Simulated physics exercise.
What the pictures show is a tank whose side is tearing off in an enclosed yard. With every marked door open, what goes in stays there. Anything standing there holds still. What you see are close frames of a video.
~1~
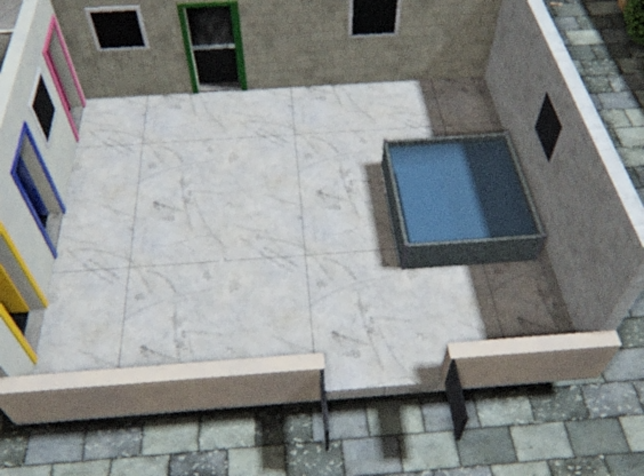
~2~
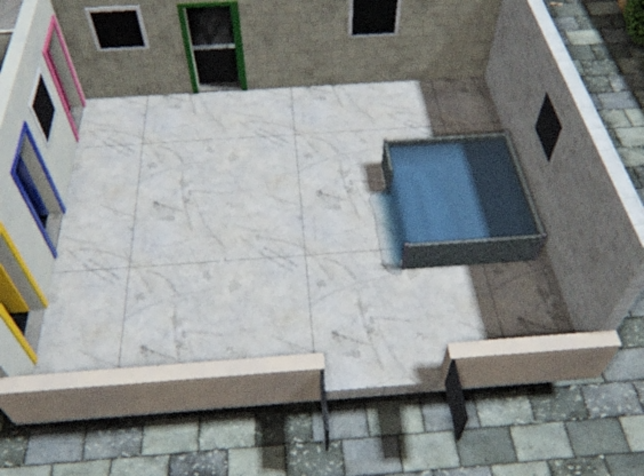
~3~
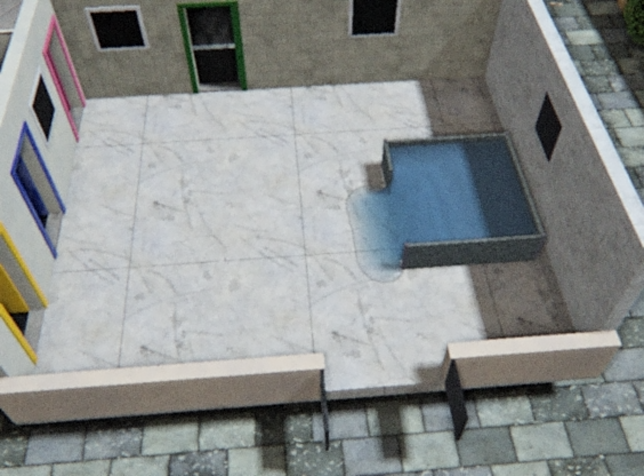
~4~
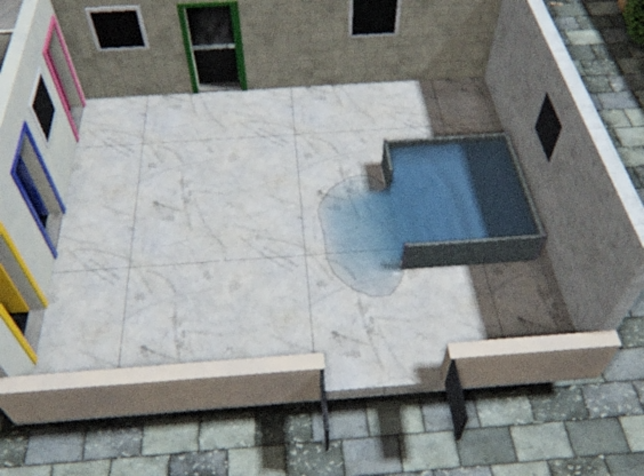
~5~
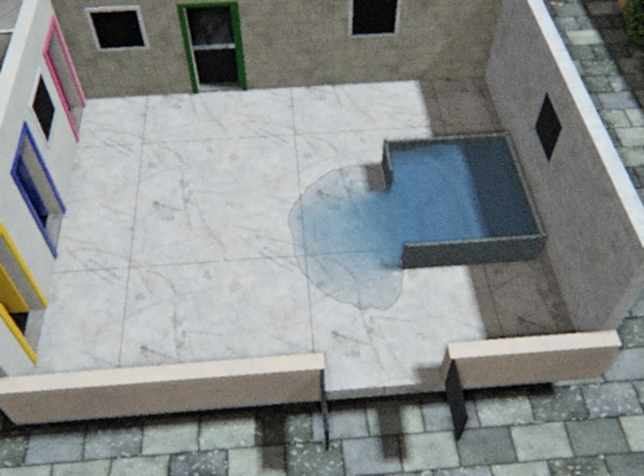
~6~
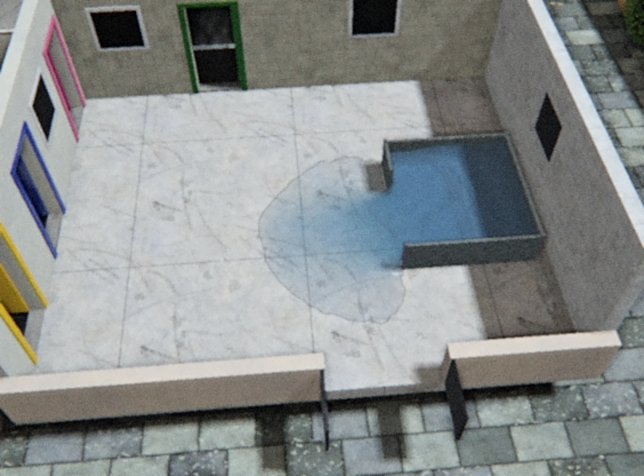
The clip opens on a walled yard with a pale marble floor and an open tank of still blue water at the right. Part of the tank's left side gives way and water pours through the gap, then spreads leftward across the floor in a widening, rounded pool.
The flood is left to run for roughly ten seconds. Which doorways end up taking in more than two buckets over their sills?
As I see it, the green door never tops two buckets; the pink door tops two buckets; the yellow door tops two buckets; the blue door tops two buckets.
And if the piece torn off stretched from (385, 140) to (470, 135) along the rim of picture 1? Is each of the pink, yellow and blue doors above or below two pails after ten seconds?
Pink door: Exceeds the limit; yellow door: Falls short; blue door: Falls short.
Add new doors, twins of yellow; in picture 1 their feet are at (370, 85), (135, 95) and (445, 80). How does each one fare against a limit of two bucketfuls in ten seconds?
In order: Falls short, exceeds it, falls short.
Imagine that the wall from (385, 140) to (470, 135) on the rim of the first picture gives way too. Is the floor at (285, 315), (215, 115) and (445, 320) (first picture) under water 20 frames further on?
In the order you gave them, I get still bare, drenched, still bare.
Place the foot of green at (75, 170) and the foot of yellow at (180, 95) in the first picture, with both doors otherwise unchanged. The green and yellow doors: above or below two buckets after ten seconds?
What you'd see: The green door tops the limit and the yellow door tops the limit.
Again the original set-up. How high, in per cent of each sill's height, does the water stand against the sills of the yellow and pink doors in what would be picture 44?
Readings, in sequence: 400 percent and 160 percent.
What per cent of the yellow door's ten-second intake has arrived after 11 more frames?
Roughly 0 percent.
A moment on, water covers 25 % of the floor; the green door not reached, the pink door not reached, the yellow door not reached, the blue door not reached.
Next, water covers 45 % of the floor; the green door not reached, the pink door not reached, the yellow door not reached, the blue door wet at the sill, nothing in.
Then, water covers 60 % of the floor; the green door not reached, the pink door wet at the sill, nothing in, the yellow door over two buckets in, the blue door over two buckets in.
Later, water covers 65 % of the floor; the green door wet at the sill, nothing in, the pink door under two buckets in, the yellow door far over two buckets in, the blue door far over two buckets in.
In the end, water covers 75 % of the floor; the green door under two buckets in, the pink door over two buckets in, the yellow door far over two buckets in, the blue door far over two buckets in.
